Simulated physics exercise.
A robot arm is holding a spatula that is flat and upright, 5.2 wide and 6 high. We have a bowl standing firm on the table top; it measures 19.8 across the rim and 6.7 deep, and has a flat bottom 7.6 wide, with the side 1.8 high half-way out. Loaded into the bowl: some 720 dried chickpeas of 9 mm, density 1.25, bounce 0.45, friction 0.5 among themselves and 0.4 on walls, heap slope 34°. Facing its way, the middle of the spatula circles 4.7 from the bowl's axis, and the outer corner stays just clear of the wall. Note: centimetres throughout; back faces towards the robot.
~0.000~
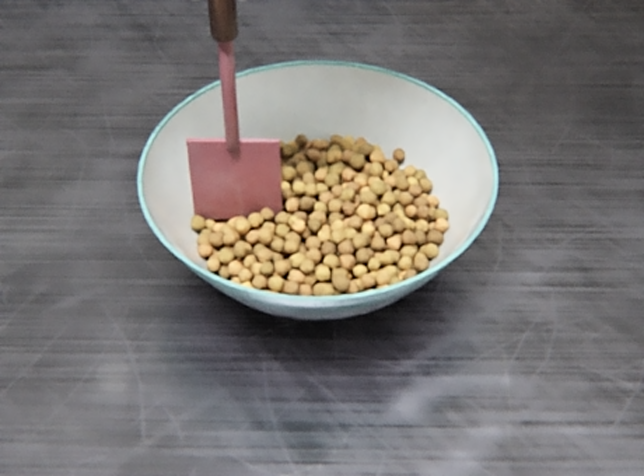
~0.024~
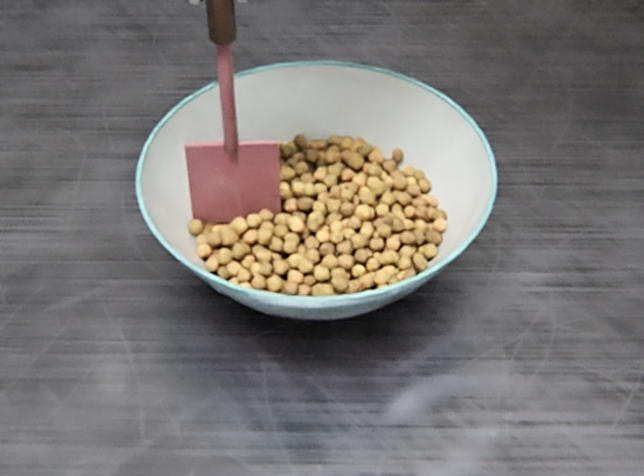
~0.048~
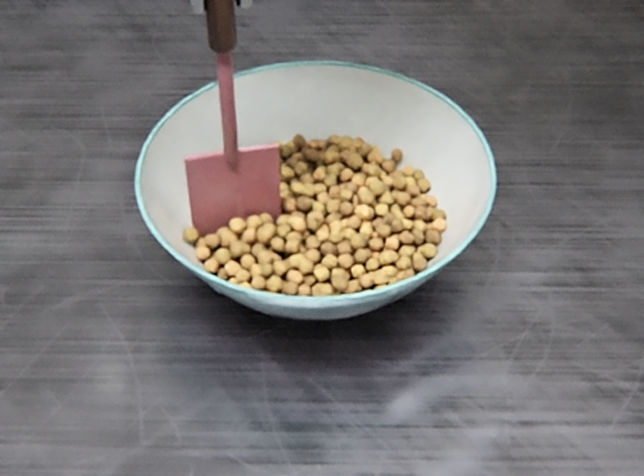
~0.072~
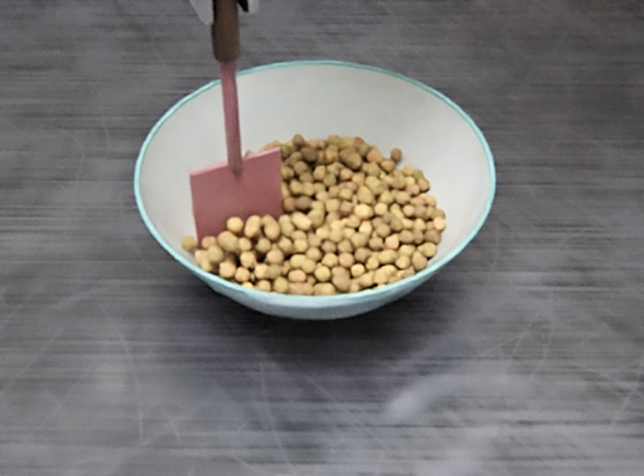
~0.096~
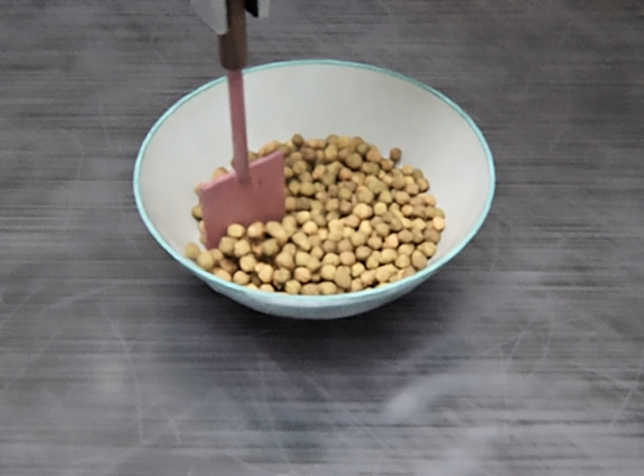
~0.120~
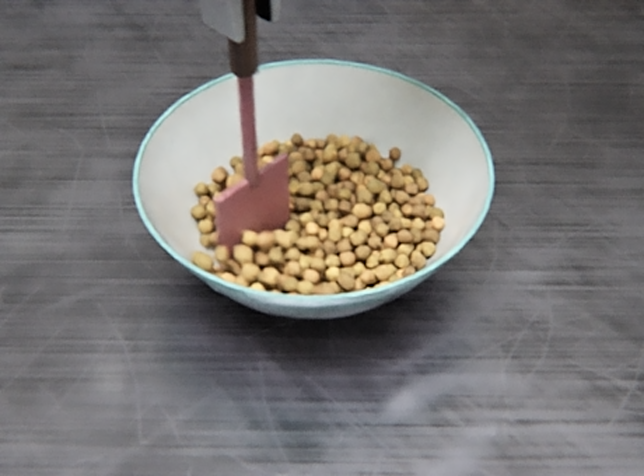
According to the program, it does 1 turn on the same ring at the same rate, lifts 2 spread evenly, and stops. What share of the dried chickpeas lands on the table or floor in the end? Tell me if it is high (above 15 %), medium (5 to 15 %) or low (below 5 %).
It is low, below 5 %.
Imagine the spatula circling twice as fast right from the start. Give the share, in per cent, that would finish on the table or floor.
Then roughly 10 %.
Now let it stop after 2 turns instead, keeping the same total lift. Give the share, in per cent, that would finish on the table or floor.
0 %.
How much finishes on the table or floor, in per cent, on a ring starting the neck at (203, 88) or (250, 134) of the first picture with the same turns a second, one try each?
Close to 0 per cent for the first and close to 0 per cent for the second.
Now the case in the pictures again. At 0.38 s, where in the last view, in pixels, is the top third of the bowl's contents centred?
About (378, 198).
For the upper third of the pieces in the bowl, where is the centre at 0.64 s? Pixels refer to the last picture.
It is centred roughly at (324, 173).
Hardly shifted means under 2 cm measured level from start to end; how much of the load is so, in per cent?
Something close to 75 percent, I'd say.
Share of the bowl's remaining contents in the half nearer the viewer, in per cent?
Close to 40 in a hundred.
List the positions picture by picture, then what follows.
Spatula neck at (231, 119), 0° round; upper third of the load around (326, 215), from x 200 to 440, top at y 140; 719 in the bowl, in the first frame.
Spatula neck at (230, 122), 3° round; upper third of the load around (324, 216), from x 195 to 440, top at y 140, in the second frame.
Spatula neck at (230, 130), 13° round; upper third of the load around (323, 218), from x 190 to 440, top at y 140, in the third frame.
Spatula neck at (233, 139), 24° round; upper third of the load around (318, 223), from x 190 to 440, top at y 140, in the fourth frame.
Spatula neck at (240, 148), 36° round; upper third of the load around (317, 224), from x 195 to 440, top at y 140, in the fifth frame.
Spatula neck at (250, 155), 47° round; upper third of the load around (317, 227), from x 200 to 440, top at y 140; 719 in the bowl, in the sixth frame.
After 0.38 s, 168° round, highest piece 8 above the table; 719 in the bowl.
After 0.64 s, 290° round, highest piece 7 above the table; 718 in the bowl, 1 on the table or floor.
After 0.97 s, 0° round, highest piece 6 above the table; 718 in the bowl, 1 on the table or floor.
After 1.67 s, 0° round, highest piece 6 above the table; 718 in the bowl, 1 on the table or floor.
At rest, 718 in the bowl, 1 on the table or floor. That is 0 % on the table or floor.
